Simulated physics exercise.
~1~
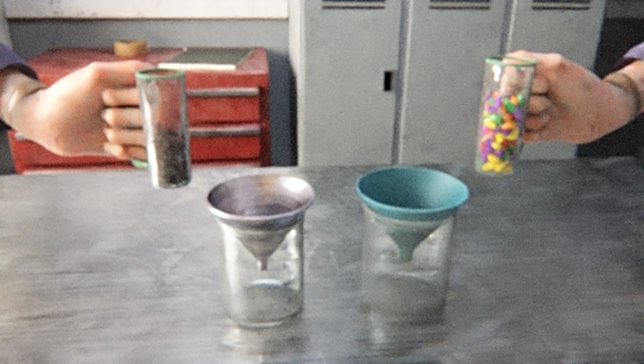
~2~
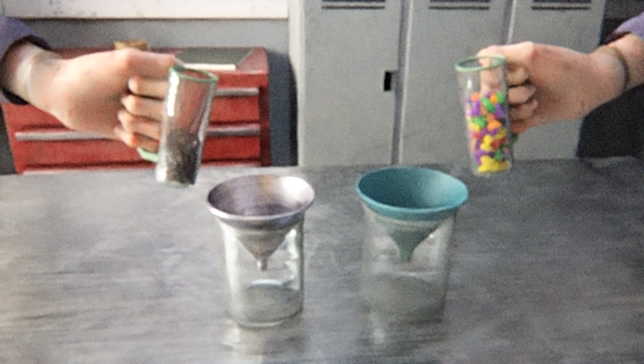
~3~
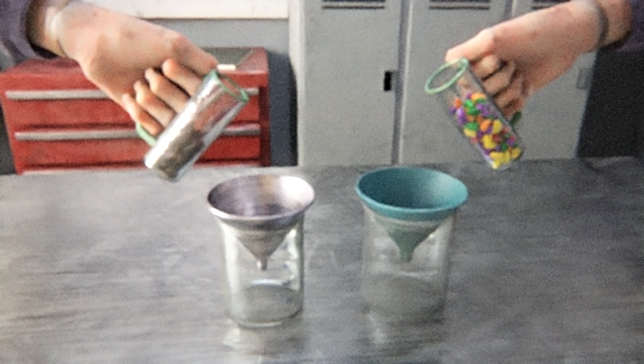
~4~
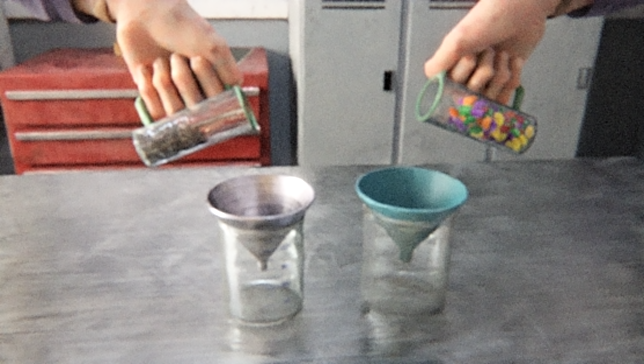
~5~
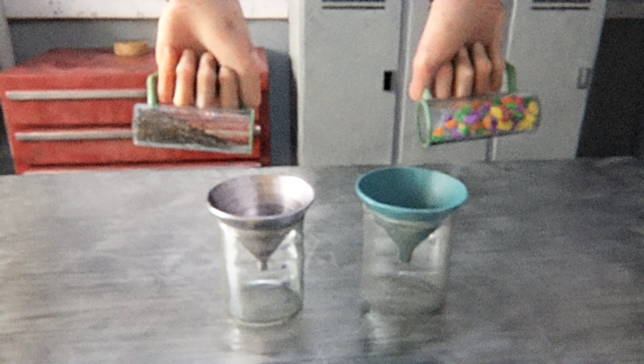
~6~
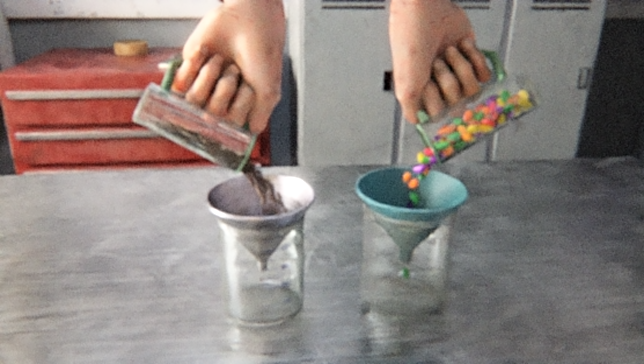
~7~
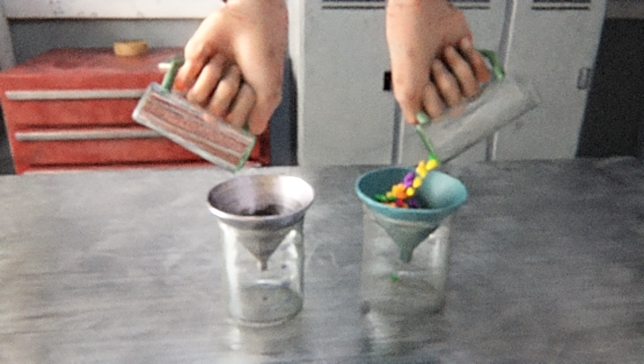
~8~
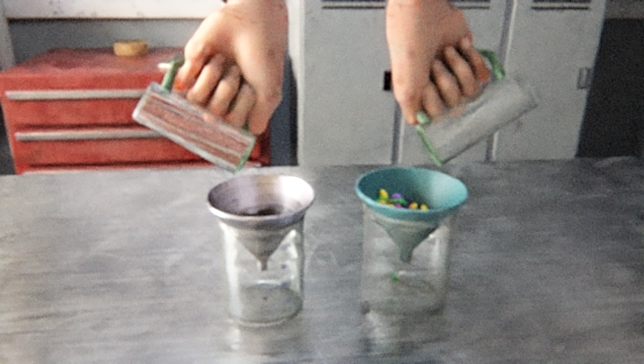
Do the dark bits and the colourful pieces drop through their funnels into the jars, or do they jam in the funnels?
Both loads jam. The dark bits clog the silvery funnel on the left and the colourful pieces clog the teal one on the right, with only a few getting down into the jars.
